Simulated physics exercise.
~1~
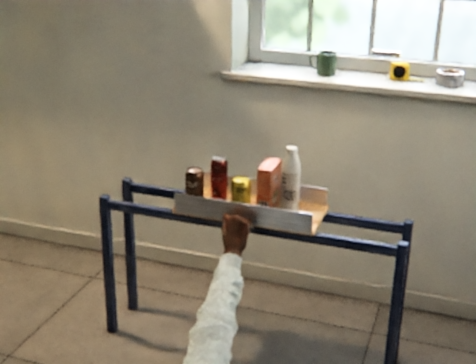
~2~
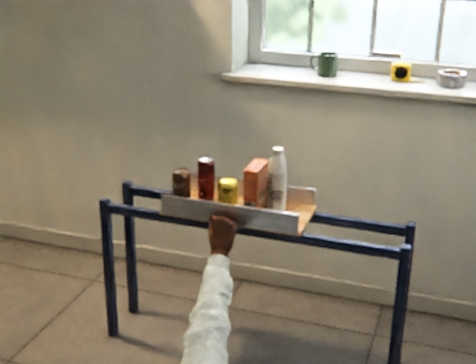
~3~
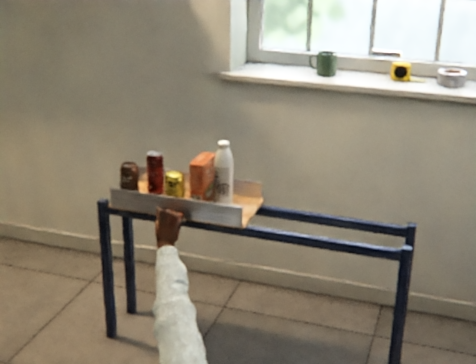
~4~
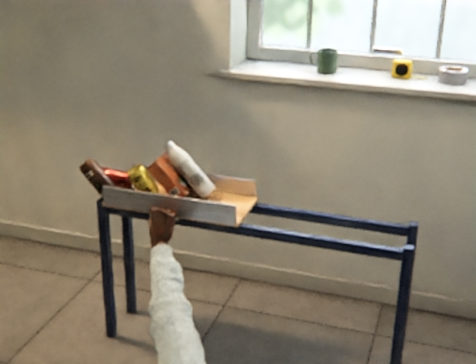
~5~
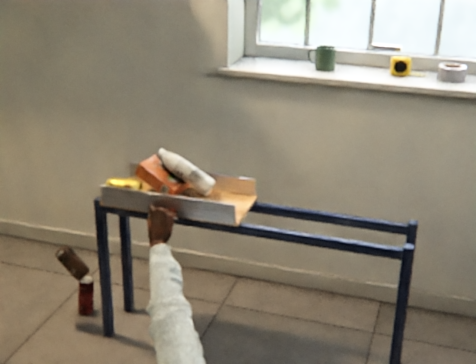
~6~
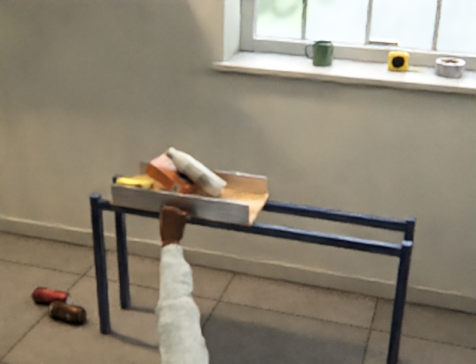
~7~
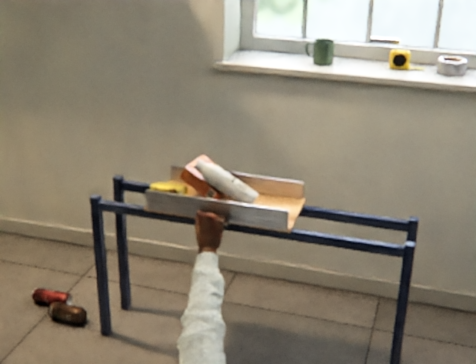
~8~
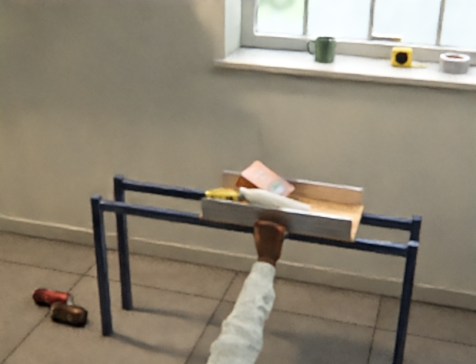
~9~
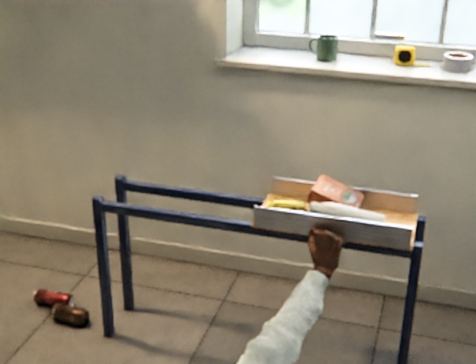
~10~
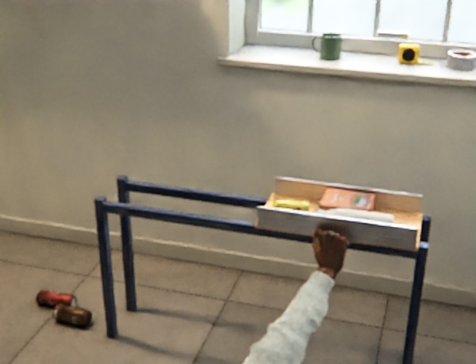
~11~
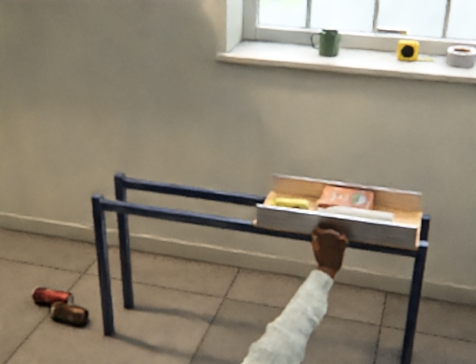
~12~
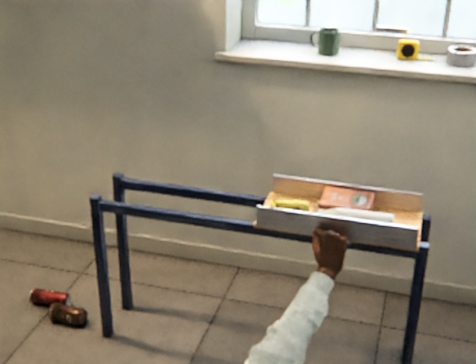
In the video, a hand slides a tray of upright containers left along a blue frame until it stops and they topple, the brown and red cans falling to the floor, then moves it to the right end, where the orange packet, yellow can and white bottle lie toppled.
